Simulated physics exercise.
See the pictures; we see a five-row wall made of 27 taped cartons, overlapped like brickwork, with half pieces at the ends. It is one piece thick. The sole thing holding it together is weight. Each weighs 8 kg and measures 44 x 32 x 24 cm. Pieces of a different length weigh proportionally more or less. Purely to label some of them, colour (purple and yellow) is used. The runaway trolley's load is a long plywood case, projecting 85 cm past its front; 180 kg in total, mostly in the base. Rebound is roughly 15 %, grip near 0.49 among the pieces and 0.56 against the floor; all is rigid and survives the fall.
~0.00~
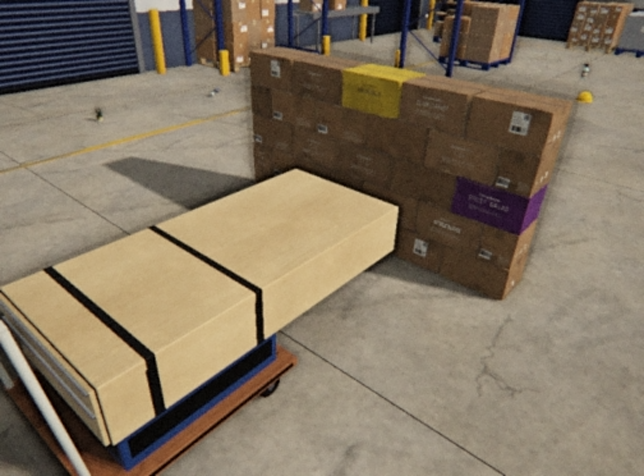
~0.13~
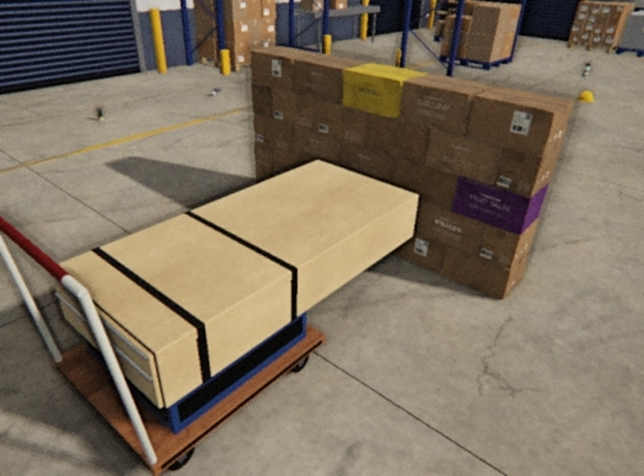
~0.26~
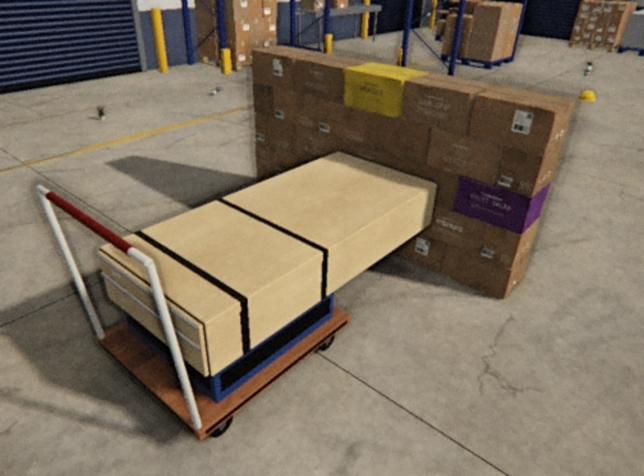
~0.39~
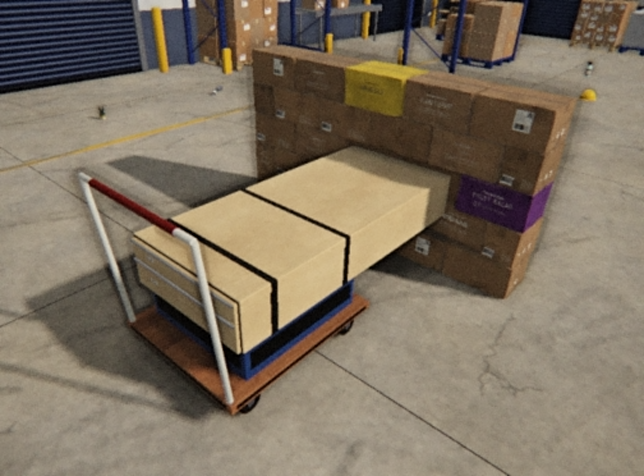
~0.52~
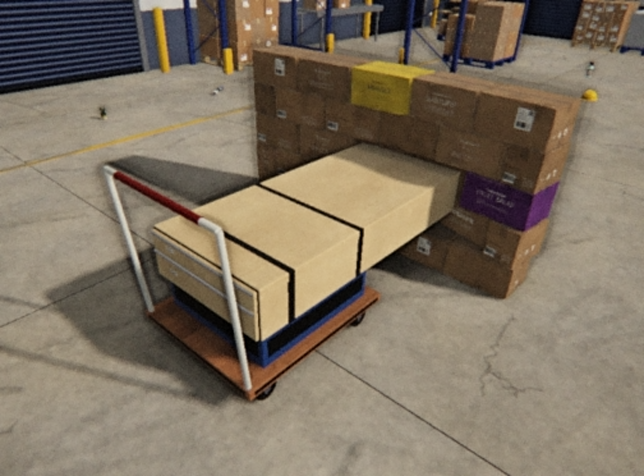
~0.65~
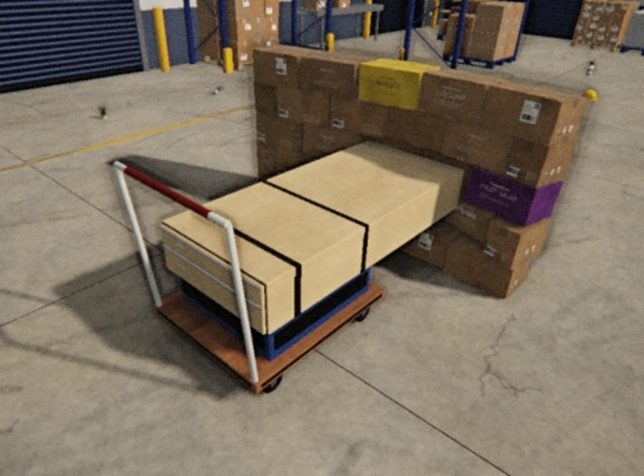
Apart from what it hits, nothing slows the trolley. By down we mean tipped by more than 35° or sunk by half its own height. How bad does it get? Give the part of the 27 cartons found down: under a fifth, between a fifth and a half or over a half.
It adds up to beyond one half.
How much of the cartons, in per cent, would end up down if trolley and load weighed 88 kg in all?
In that case, around 0 percent.
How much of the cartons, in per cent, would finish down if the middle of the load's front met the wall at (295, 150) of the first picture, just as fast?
Roughly 50 per cent would be down.
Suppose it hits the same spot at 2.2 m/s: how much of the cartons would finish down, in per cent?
About 60%.
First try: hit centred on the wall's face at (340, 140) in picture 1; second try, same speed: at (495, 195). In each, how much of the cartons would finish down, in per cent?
Roughly 40 per cent on the first try, then 30 per cent on the second.
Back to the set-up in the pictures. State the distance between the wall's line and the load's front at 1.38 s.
35 cm past it.
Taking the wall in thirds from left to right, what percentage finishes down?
I'd put it at 40 % left, 90 % middle and 70 % right.
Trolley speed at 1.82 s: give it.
Close to 0.1 m/s at that moment.
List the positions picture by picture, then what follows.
In the first frame (pixels give the middle of a visible side), load (391, 224) 49 cm short of the wall; yellow carton (369, 94); purple carton (487, 206); none has stirred.
In the second frame, load (412, 211) 29 cm short of the wall; purple carton (488, 206).
In the third frame, load (430, 199) 8 cm short of the wall; purple carton (490, 205).
In the fourth frame, load (444, 191) 8 cm into the wall's line; yellow carton (371, 92); movement in 6 of them.
In the fifth frame, load (454, 186) 19 cm into the wall's line; purple carton (494, 201) 56 mm from its place; yellow carton (378, 92) 57 mm from its place; movement in 16 of them.
In the sixth frame, load (458, 184) 24 cm into the wall's line; purple carton (497, 195) 5° from how it stood; yellow carton (387, 87) 15 cm from its place; movement in 18 of them.
After 1.02 s, load 30 cm past the wall's line, still rolling; none of the 27 cartons down, 19 disturbed; purple carton 22° from how it stood; yellow carton 14° from how it stood.
After 1.38 s, load 33 cm past the wall's line, stopped; 18 of the 27 cartons down; purple carton 58° from how it stood, 20 cm lower; yellow carton 44° from how it stood, 32 cm lower.
After 1.82 s, load 30 cm past the wall's line, still rolling; 17 of the 27 cartons down; yellow carton on its side; purple carton on its side.
In the end (3.0 s), load 29 cm past the wall's line, stopped; 17 of the 27 cartons down; yellow carton upside down; purple carton upside down. That is 63 per cent. From the last view, middles, yellow carton near (429, 143), purple carton near (563, 214).
